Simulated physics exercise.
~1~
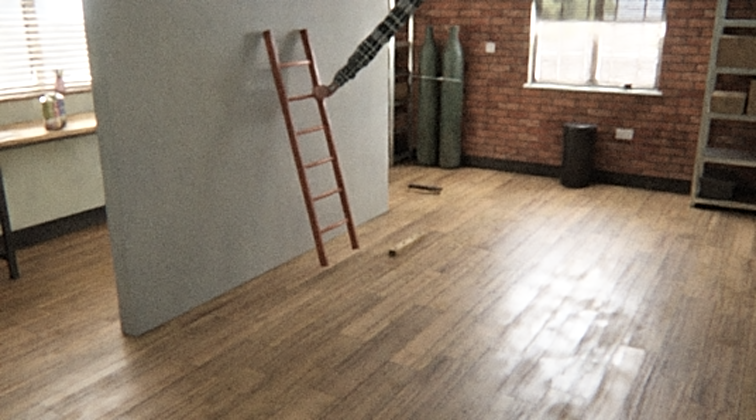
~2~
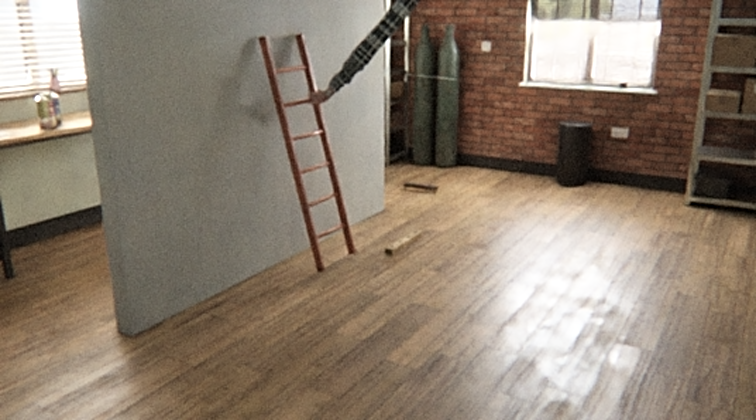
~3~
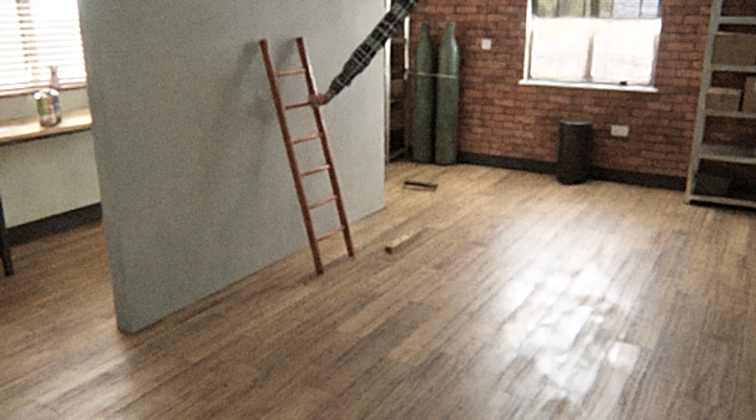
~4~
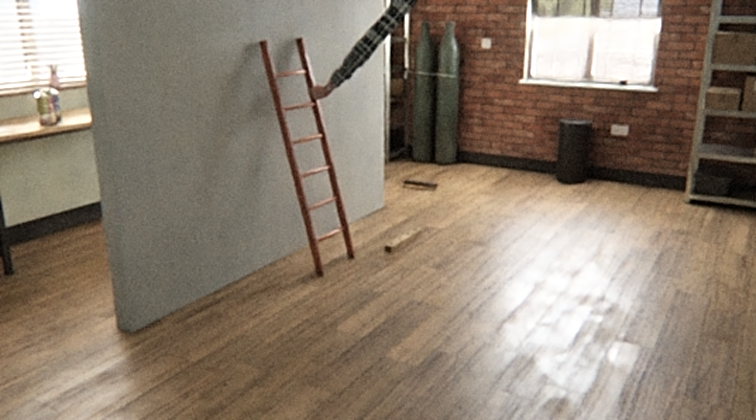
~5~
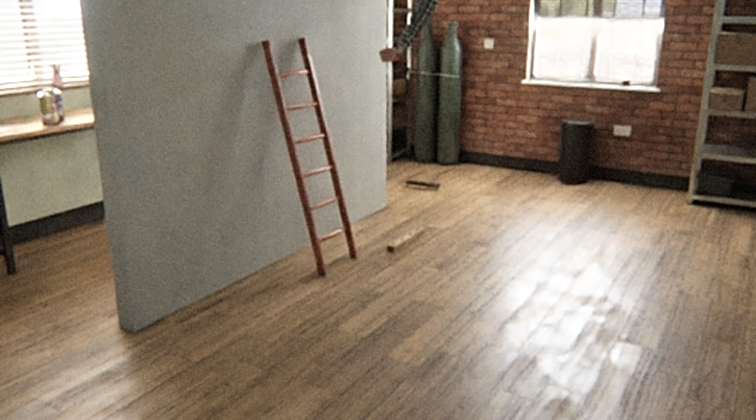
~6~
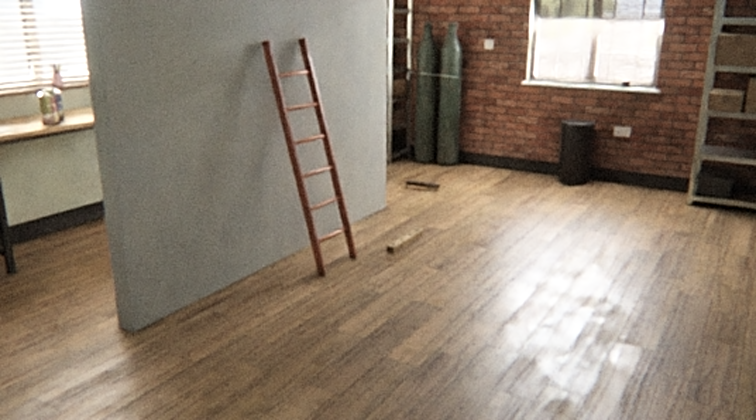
A red ladder is set leaning against a gray wall by a hand, which withdraws.
